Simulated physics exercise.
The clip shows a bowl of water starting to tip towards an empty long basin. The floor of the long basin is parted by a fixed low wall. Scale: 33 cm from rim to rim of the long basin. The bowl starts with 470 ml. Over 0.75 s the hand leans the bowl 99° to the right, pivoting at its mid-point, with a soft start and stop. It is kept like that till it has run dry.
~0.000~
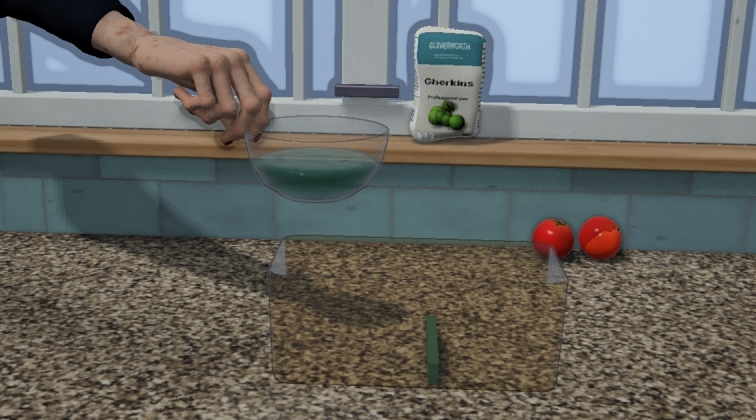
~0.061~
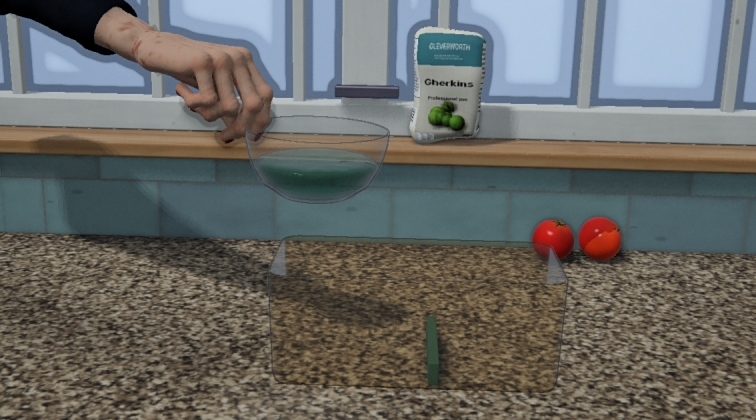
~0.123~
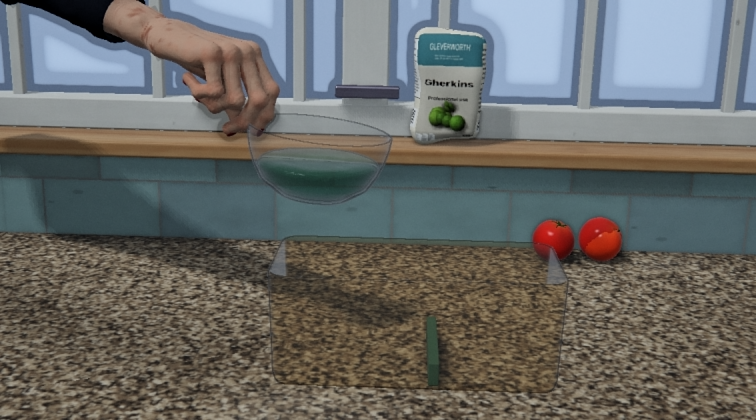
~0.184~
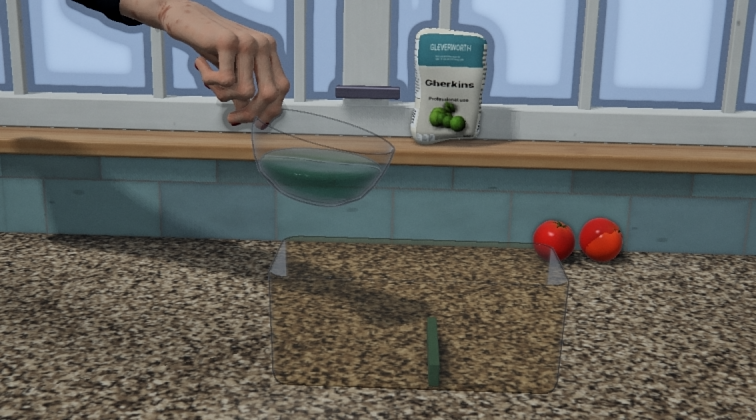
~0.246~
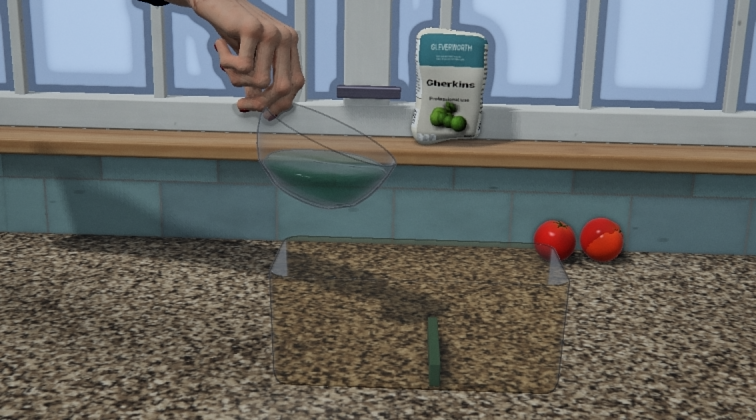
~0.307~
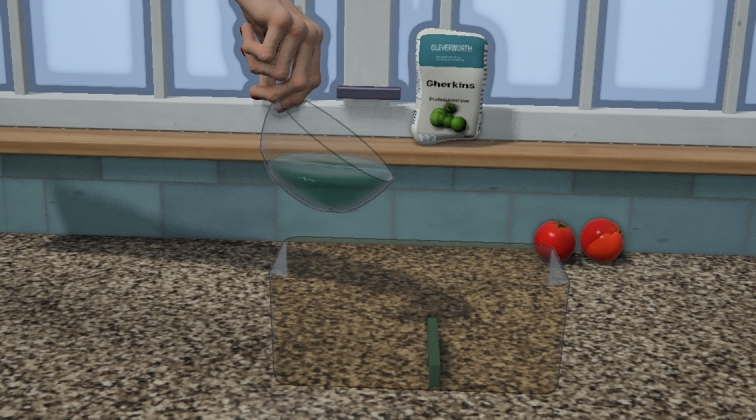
A hand holds a clear glass bowl of dark green liquid above an empty, see-through long basin on a speckled counter, barely moving at first. The hand then leans the bowl further and further to the right, and the liquid shifts toward the lowered right rim.
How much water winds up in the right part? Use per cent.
Roughly 26 per cent is past the wall.
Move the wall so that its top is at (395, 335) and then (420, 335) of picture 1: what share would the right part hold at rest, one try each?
First 70, then 45 per cent.
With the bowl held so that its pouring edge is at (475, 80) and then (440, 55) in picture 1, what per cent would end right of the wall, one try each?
In turn about 80 and 80 per cent.
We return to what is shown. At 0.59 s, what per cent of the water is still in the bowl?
Near 24 in a hundred.
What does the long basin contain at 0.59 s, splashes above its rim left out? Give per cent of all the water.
Near 48 in a hundred.
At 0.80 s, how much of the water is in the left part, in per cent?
Some 72 per cent.
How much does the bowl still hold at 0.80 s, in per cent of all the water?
Some 2 per cent.
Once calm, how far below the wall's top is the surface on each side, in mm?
Some 14 mm on the left and 22 mm on the right.
After 0.59 s the tilt is 88° and 24 per cent is still to pour, 37 is left of the wall and 12 right of it.
After 0.80 s the tilt is 99° and 2 per cent is still to pour, 73 is left of the wall and 22 right of it.
After 1.01 s the tilt is 99° and 0 per cent is still to pour, 73 is left of the wall and 26 right of it.
After 1.25 s the tilt is 99° and 0 per cent is still to pour, 73 is left of the wall and 26 right of it.
In the end 73 per cent lies left of the wall, 26 right of it and 1 outside.
